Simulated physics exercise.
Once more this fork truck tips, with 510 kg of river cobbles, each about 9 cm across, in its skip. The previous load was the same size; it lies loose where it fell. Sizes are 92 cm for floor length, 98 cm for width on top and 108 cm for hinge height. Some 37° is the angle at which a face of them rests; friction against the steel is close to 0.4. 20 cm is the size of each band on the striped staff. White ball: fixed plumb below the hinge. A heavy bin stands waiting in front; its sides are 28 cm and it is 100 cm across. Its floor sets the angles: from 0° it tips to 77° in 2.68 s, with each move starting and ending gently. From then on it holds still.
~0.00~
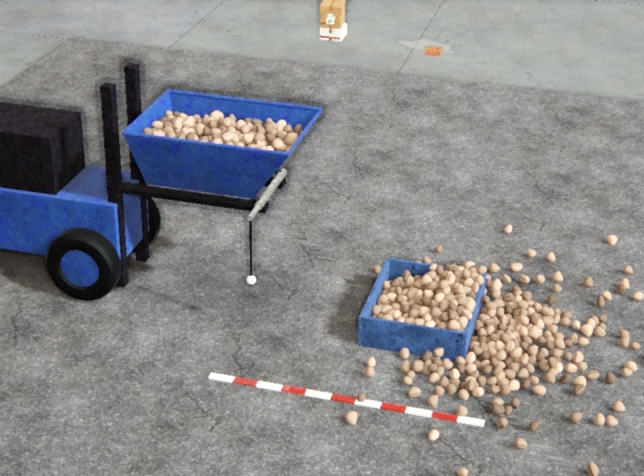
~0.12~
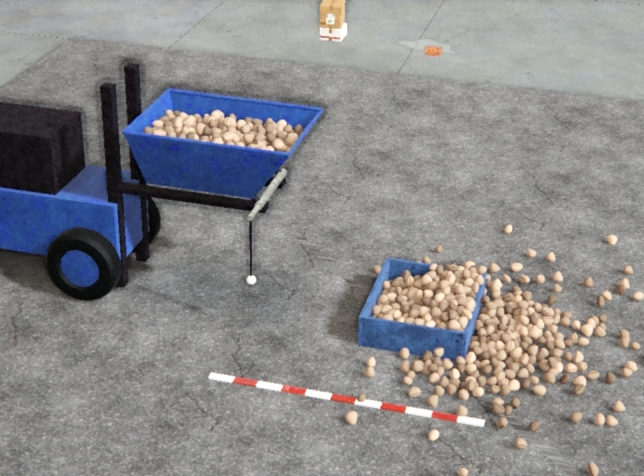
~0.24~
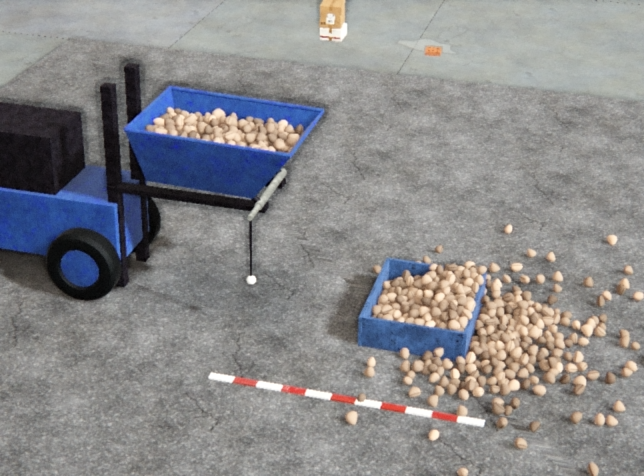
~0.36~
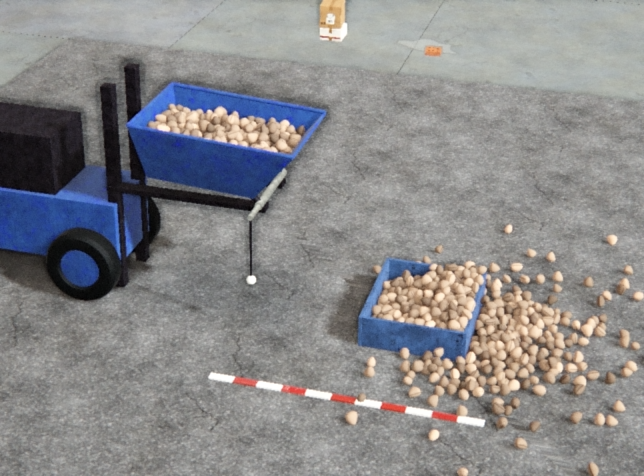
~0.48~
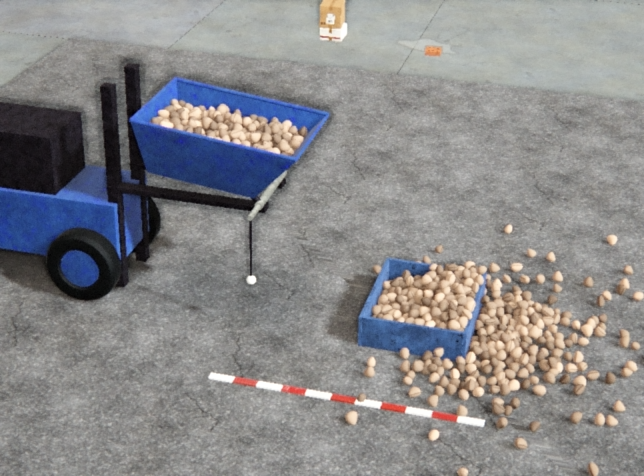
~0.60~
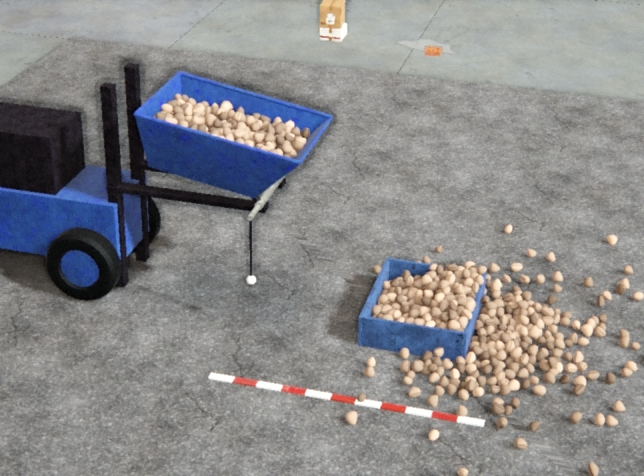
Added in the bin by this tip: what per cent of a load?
Around 38 %.
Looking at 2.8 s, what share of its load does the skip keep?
Around 40 in a hundred.
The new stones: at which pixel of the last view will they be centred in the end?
In the last view, somewhere near (389, 308).
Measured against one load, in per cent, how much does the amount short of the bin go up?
Around 40 in a hundred.
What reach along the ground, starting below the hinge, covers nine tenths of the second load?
Distance ahead of it: About 150 cm.
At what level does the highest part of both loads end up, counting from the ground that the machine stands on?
Around 52 centimetres above that ground.
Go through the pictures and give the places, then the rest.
In the first frame, lip at (288, 155), floor tilted 0°, highest stones at (233, 125). The earlier load is highest near (455, 296), 37 cm above ground level, 54 % in the bin, 45 % beside or beyond the bin.
In the second frame, the skip is at 0°, its lip at (289, 155); the top of the load is at (224, 124); the stones move at 0.1 m/s on average.
In the third frame, the skip is at 2°, its lip at (290, 156); the top of the load is at (225, 123); the stones move at 0.1 m/s on average.
In the fourth frame, lip at (293, 158), floor tilted 4°, highest stones at (213, 118); the stones move at 0.2 m/s on average.
In the fifth frame, the skip is at 7°, its lip at (296, 160); the top of the load is at (200, 114); the stones move at 0.3 m/s on average.
In the sixth frame, the skip is at 10°, its lip at (300, 163); the top of the load is at (194, 108); the stones move at 0.3 m/s on average.
After 2.0 s the floor is at 65°; in per cent of one load, 99 in the skip, 1 short of the bin, 54 in the bin, 45 beside or beyond the bin; the foremost stones are past the picture's edge.
After 2.8 s the floor is at 77°; in per cent of one load, 38 in the skip, 18 short of the bin, 91 in the bin, 52 beside or beyond the bin; the foremost stones are past the picture's edge.
After 3.1 s the floor is at 77°; in per cent of one load, 17 in the skip, 24 short of the bin, 98 in the bin, 61 beside or beyond the bin; the foremost stones are past the picture's edge.
After 5.8 s the floor is at 77°; in per cent of one load, 0 in the skip, 38 short of the bin, 92 in the bin, 70 beside or beyond the bin; the foremost stones are past the picture's edge. Net gain in the bin, 38.
